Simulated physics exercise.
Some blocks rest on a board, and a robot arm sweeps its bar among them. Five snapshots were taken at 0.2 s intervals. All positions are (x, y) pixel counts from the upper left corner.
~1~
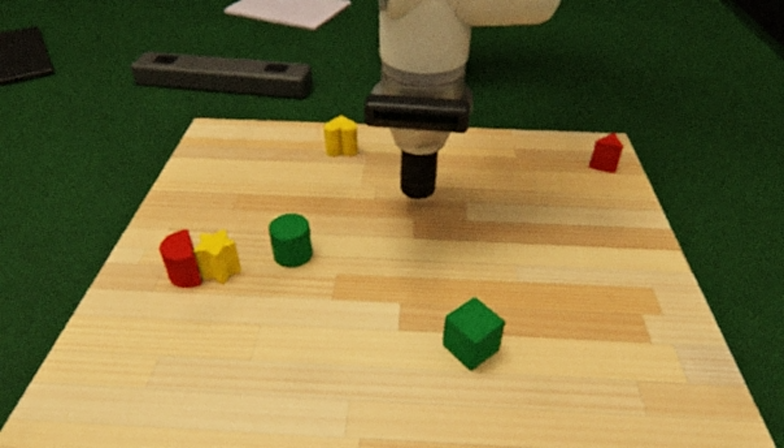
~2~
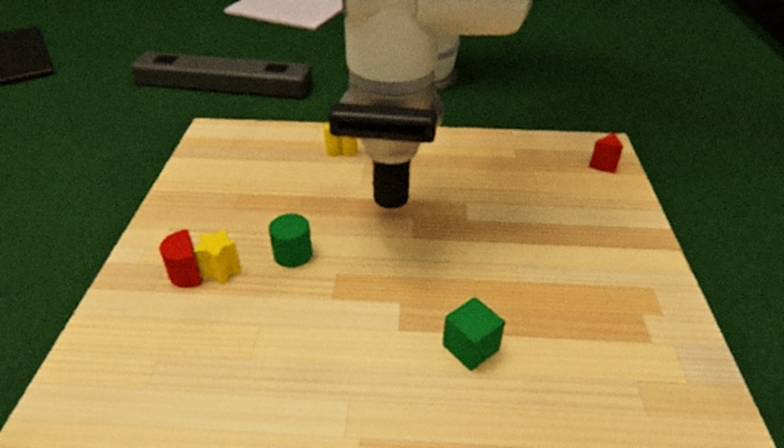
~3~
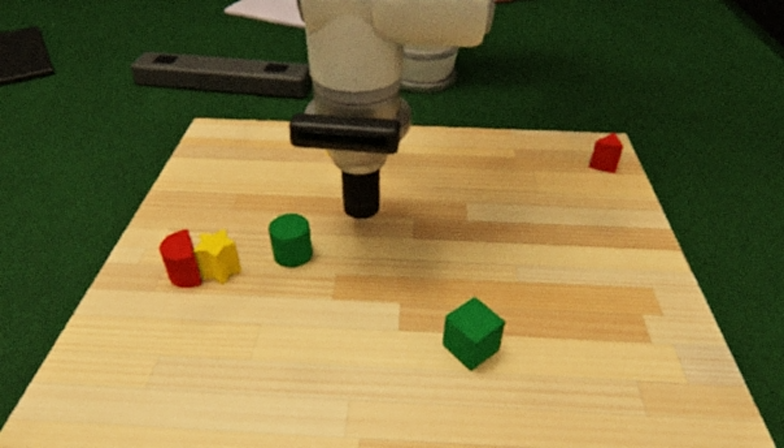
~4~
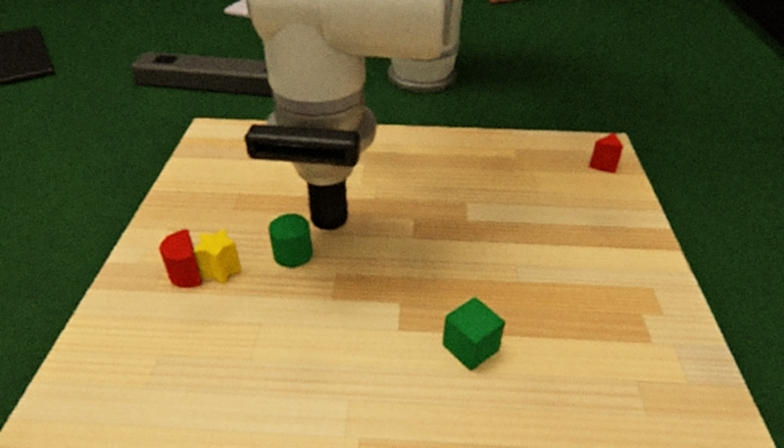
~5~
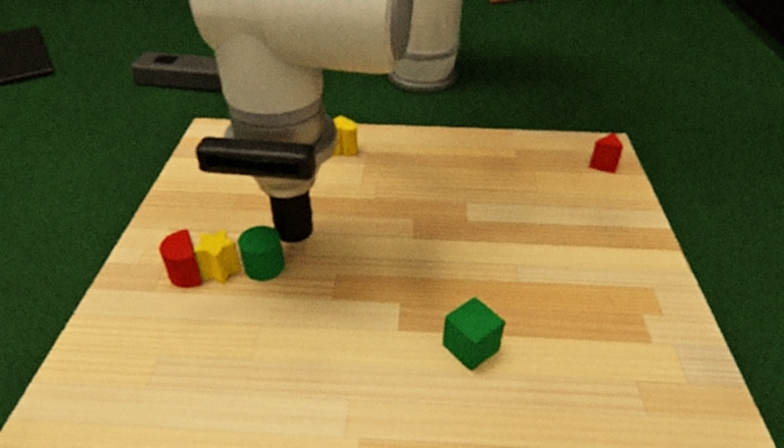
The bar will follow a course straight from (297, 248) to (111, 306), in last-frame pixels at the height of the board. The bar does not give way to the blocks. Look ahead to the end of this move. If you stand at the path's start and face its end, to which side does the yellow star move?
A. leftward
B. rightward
It's A.
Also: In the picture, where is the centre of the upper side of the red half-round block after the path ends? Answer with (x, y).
Put as a pixel place, it's (128, 245).
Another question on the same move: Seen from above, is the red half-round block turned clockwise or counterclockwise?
Rotation: Clockwise.
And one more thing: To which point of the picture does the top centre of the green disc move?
Somewhere near (209, 275).
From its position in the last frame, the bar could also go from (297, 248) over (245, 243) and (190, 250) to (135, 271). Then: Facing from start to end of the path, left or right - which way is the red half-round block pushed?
The left-hand side.
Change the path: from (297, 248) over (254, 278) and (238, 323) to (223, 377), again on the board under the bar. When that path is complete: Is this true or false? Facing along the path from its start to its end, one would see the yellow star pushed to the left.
False - the claim does not hold.
What follows on the original path. One third of the way, bar at (235, 249); red half-round block at (159, 246), turned 45° clockwise; yellow star at (182, 260), turned 50° clockwise; green disc at (216, 267).
Two thirds of the way, bar at (171, 268); red half-round block at (141, 246), turned 60° clockwise; yellow star at (139, 280), turned 45° clockwise; green disc at (209, 275).
At the end, bar at (103, 289); red half-round block at (128, 245), turned 85° clockwise; yellow star at (94, 305); green disc at (209, 275).
